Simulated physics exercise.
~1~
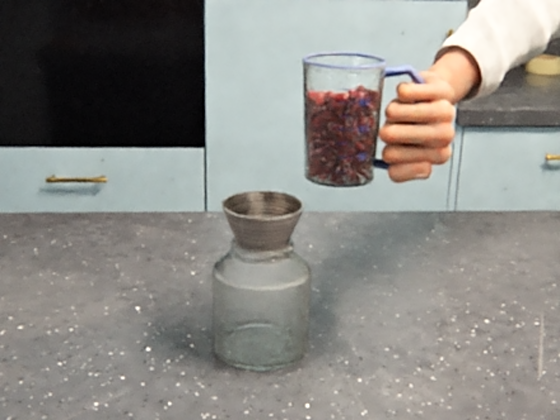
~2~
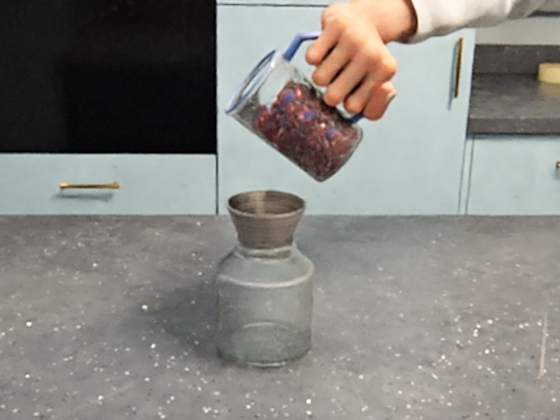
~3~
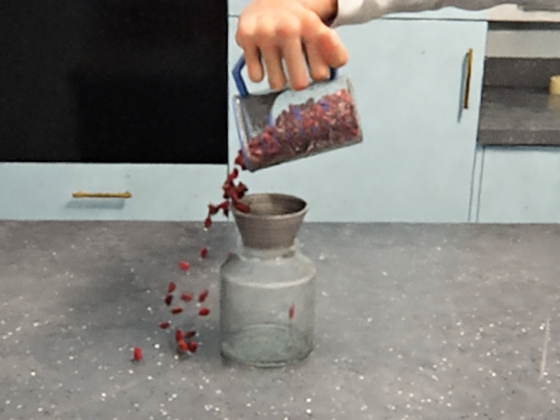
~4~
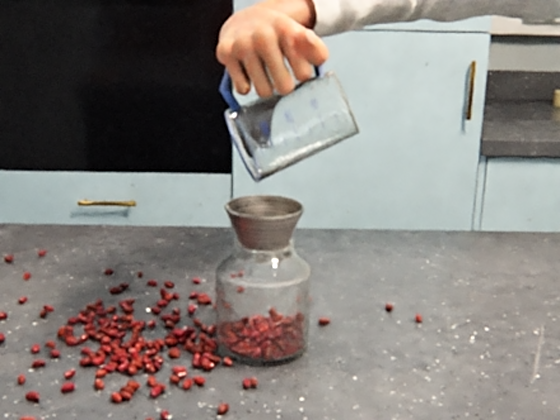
On a speckled grey kitchen counter, a hand tips red beans from a clear cup toward a funnelled jar, spilling most outside.
